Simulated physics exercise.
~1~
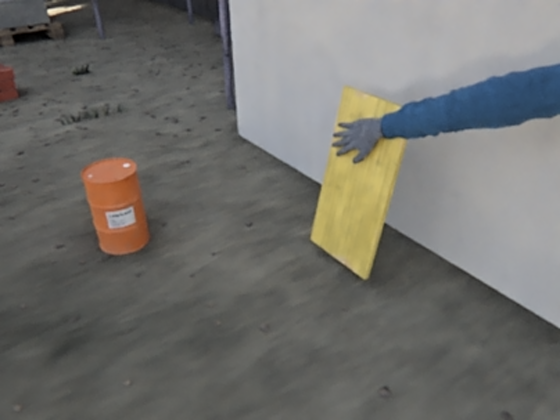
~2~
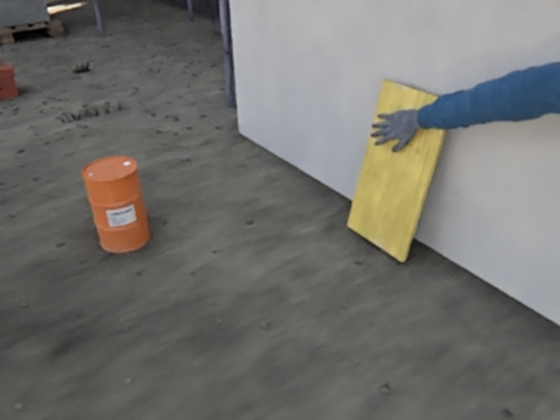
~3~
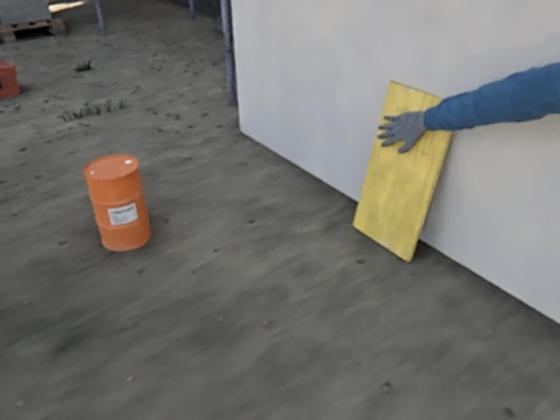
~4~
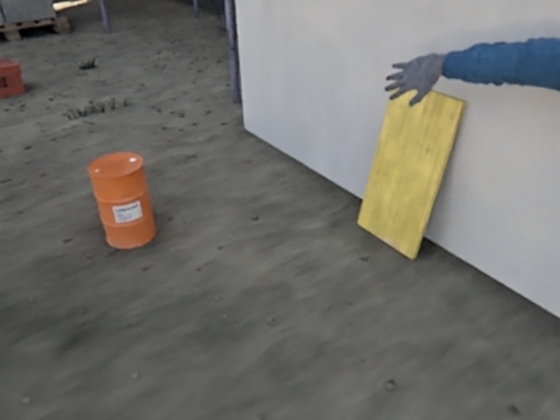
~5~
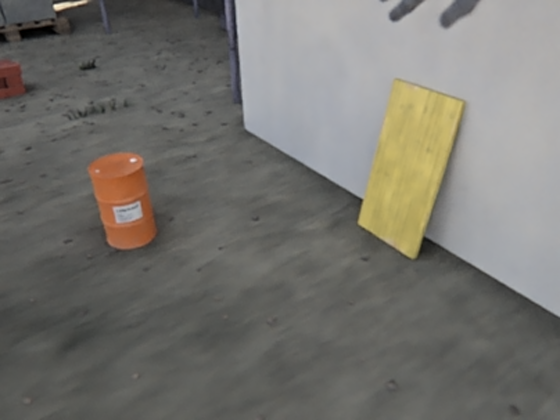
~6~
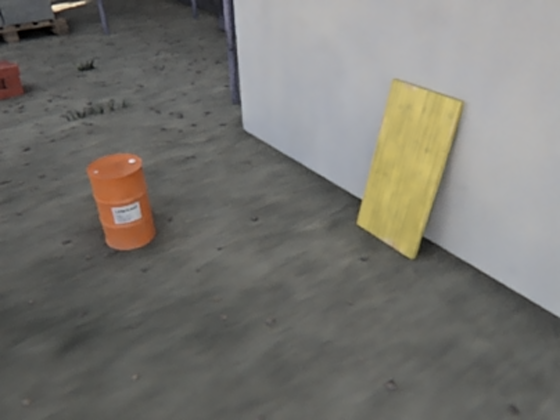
A gloved hand in a blue sleeve moved a yellow board a little to the right along a pale wall, then let go and drew back out of view, leaving the board leaning there while an orange drum stood on the floor nearby.
